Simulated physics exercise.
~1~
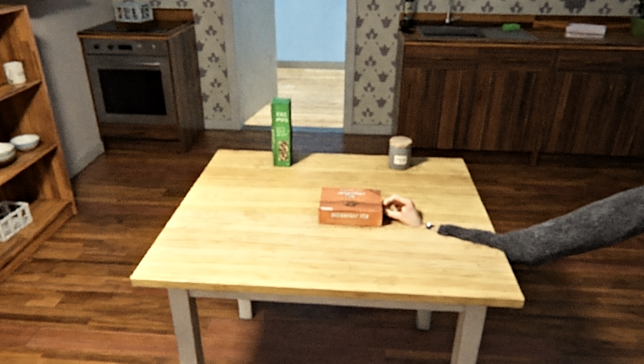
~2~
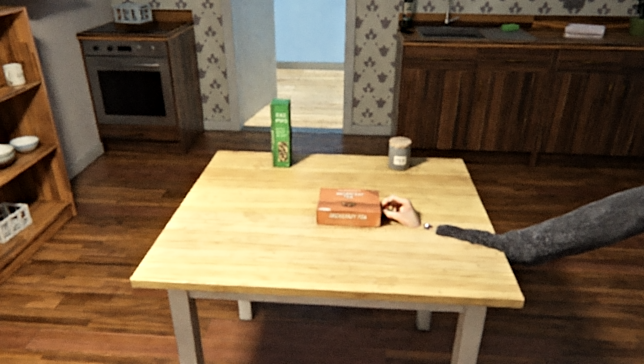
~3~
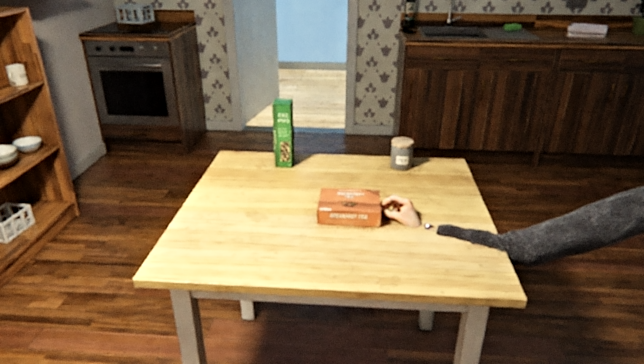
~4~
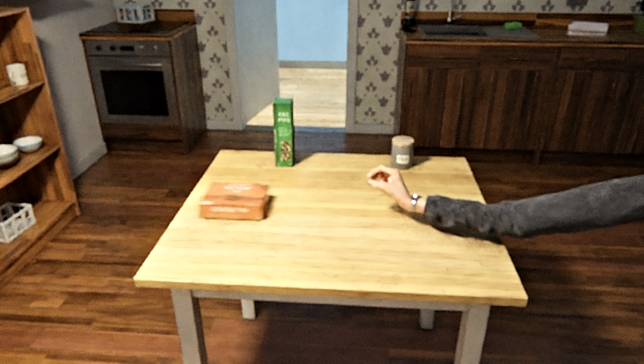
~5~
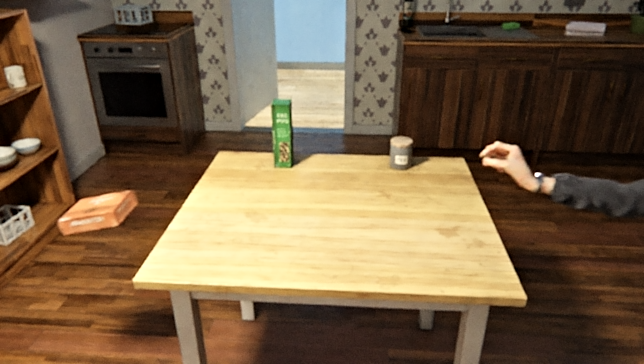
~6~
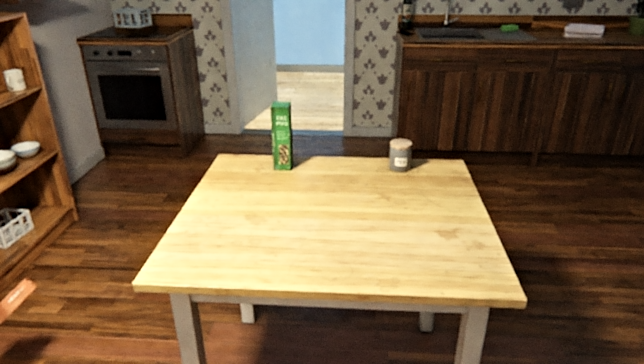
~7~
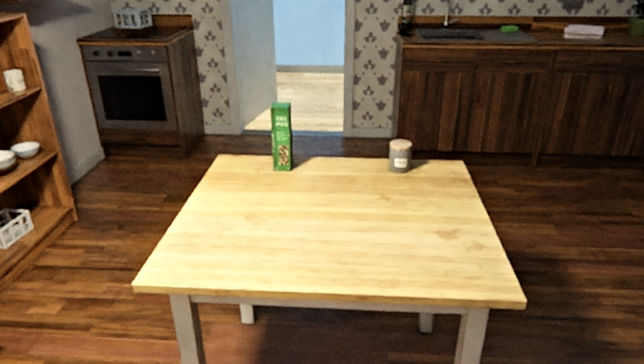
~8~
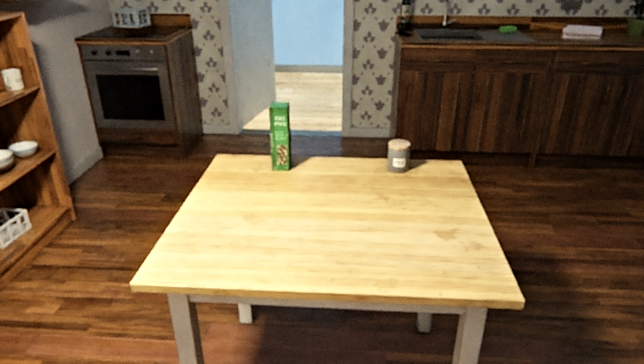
The footage shows a hand pushing an orange packet leftward across a wooden table, past a green carton and a grey jar that stay put. The hand lets go and withdraws as the packet slides off the left edge, turning as it drops out of view.
